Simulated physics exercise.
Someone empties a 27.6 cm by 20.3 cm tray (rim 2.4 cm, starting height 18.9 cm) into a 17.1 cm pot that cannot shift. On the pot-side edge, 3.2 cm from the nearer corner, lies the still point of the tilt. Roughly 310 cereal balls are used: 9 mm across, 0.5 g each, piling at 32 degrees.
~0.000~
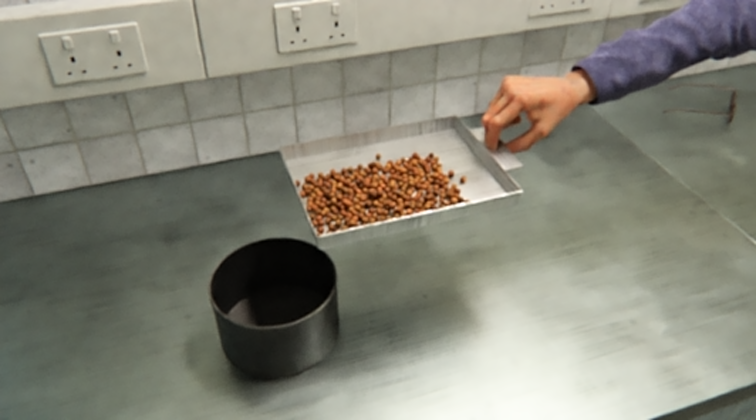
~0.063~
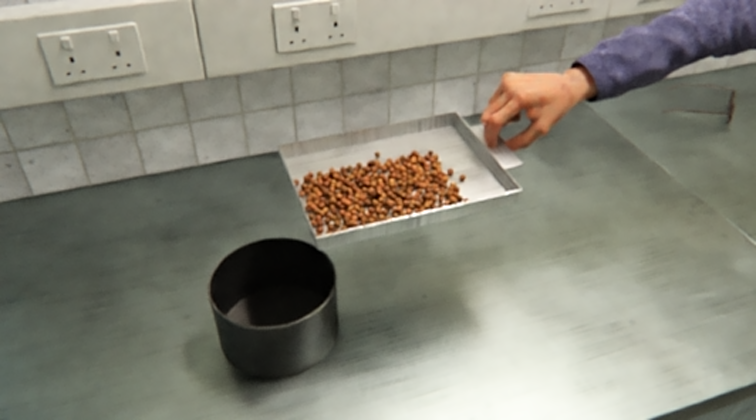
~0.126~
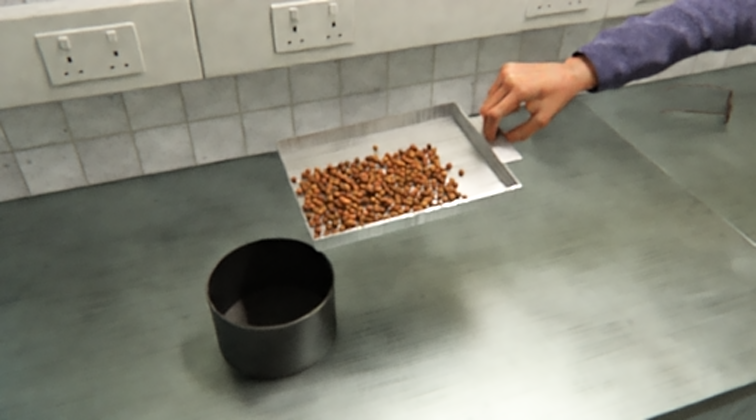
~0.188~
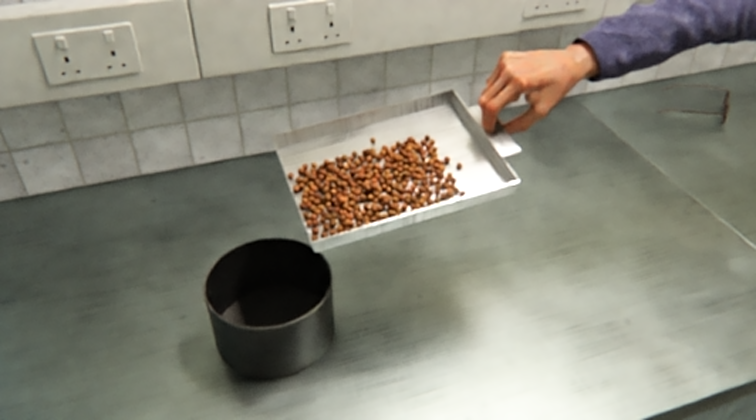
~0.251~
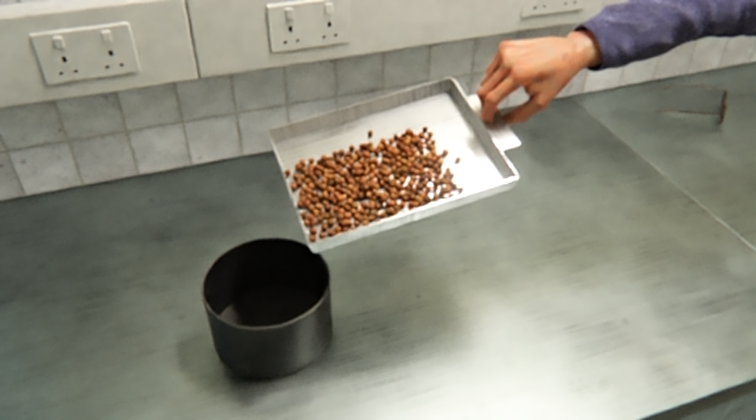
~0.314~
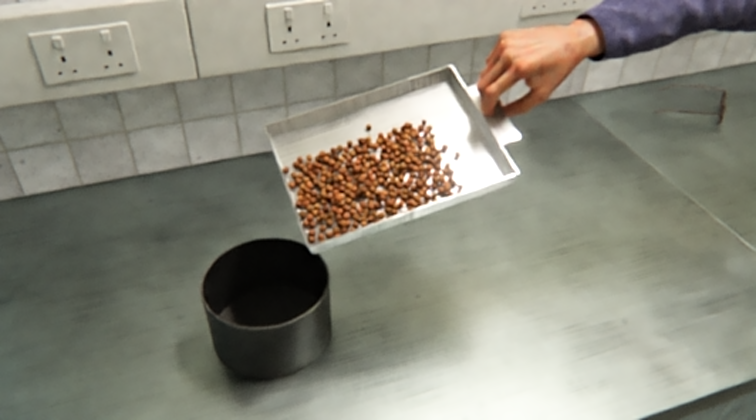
The clip shows a hand in a purple sleeve holding a shallow metal tray of small brown balls beside a dark round pot, then raising the tray's right side so it slants down toward the left while the pieces stay bunched together.
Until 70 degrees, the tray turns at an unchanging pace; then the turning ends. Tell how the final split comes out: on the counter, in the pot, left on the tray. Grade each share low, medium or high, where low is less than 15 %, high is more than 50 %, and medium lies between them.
Shares - counter: Low, pot: Low, tray: High.
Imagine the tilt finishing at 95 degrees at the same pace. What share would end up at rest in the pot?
That would be around 20 percent.
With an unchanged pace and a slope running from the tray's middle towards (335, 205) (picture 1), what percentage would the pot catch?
About 0 per cent.
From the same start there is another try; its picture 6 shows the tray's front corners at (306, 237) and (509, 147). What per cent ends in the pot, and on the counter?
The pot gets 0 and the counter 0.
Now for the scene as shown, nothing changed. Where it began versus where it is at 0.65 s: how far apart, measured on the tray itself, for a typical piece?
By then it sits near 2 cm from where it began.
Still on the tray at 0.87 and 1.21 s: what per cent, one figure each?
The figures go 100 and then 95.
After 0.65 s, tilt 44 degrees; the tray holds 100 %, the pot 0 %.
After 0.87 s, tilt 61 degrees; the tray holds 100 %, the pot 0 %.
After 1.21 s, tilt 70 degrees; the tray holds 95 %, the pot 0 %.
At rest (2.1 s), counter 5 %, pot 0 %, tray 95 %.
